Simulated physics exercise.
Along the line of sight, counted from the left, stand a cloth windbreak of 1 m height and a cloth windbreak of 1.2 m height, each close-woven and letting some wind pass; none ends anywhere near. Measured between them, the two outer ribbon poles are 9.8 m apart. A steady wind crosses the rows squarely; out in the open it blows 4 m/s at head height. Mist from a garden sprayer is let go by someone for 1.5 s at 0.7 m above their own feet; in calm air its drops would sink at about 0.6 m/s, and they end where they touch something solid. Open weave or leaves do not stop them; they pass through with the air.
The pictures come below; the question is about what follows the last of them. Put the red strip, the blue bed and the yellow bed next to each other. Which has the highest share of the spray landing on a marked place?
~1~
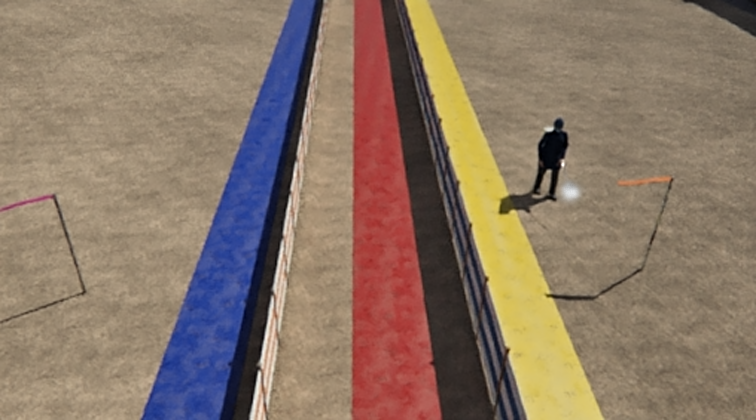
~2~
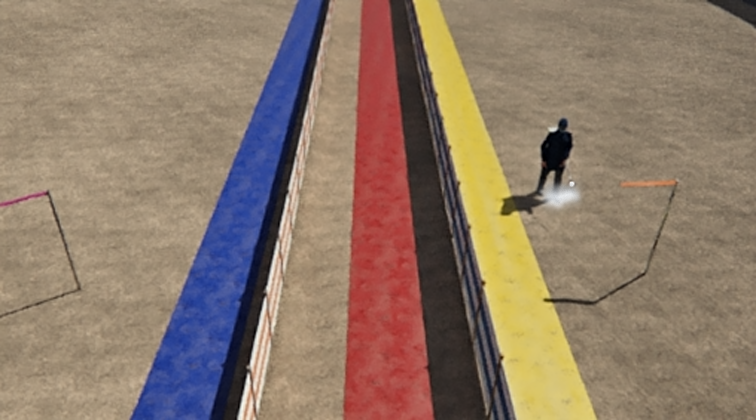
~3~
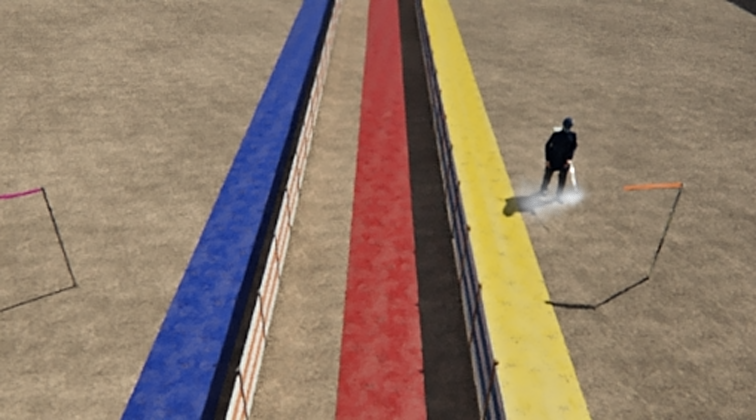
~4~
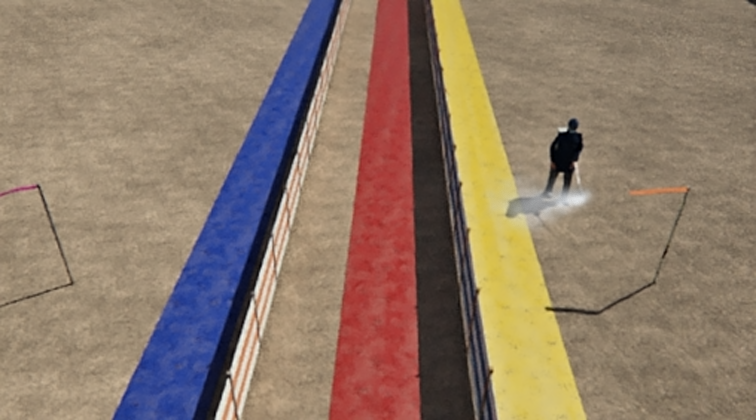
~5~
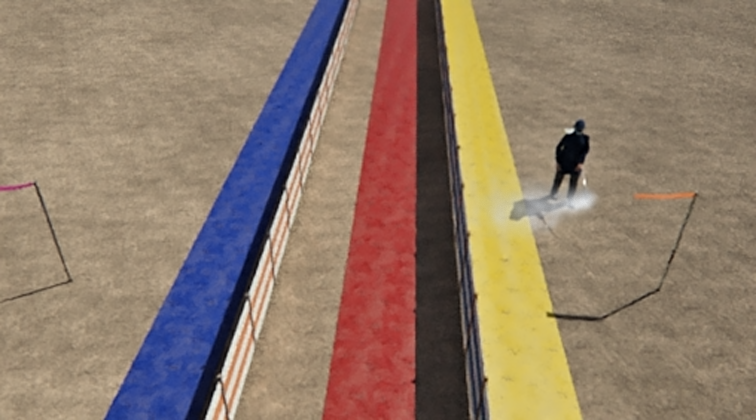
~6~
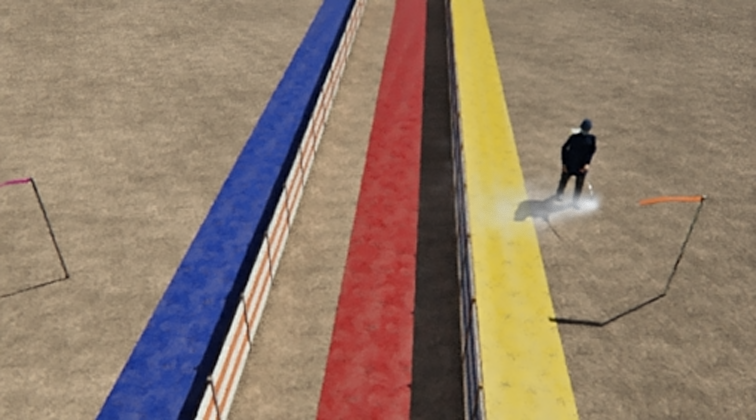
Highest for yellow.
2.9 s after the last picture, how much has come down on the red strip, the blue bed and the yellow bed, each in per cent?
I'd put it near 10 % on red, 0 % on blue and 45 % on yellow.
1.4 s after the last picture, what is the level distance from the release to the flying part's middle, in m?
Roughly 2.5 m.
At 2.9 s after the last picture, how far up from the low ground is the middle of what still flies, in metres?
About 0.8 m high.
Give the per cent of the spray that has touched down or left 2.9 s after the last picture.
Roughly 85 per cent by then.
Then, 1.4 s after the last picture, 39 % is in the air or yet to come; 41 % lies on the yellow bed, 0 % on the blue bed and 1 % on the red strip; the middle of what still flies is 0.5 m above the low ground, near (447, 204).
Then, 2.9 s after the last picture, 16 % is in the air or yet to come; 46 % lies on the yellow bed, 0 % on the blue bed and 9 % on the red strip; the middle of what still flies is 0.7 m above the low ground, near (340, 185).
Then, 6.9 s after the last picture, 3 % is in the air or yet to come; 46 % lies on the yellow bed, 1 % on the blue bed and 12 % on the red strip.
Then, 18.9 s after the last picture, 0 % is in the air or yet to come; 46 % lies on the yellow bed, 2 % on the blue bed and 12 % on the red strip.
Then, 43.9 s after the last picture, 0 % is in the air or yet to come; 46 % lies on the yellow bed, 2 % on the blue bed and 12 % on the red strip.
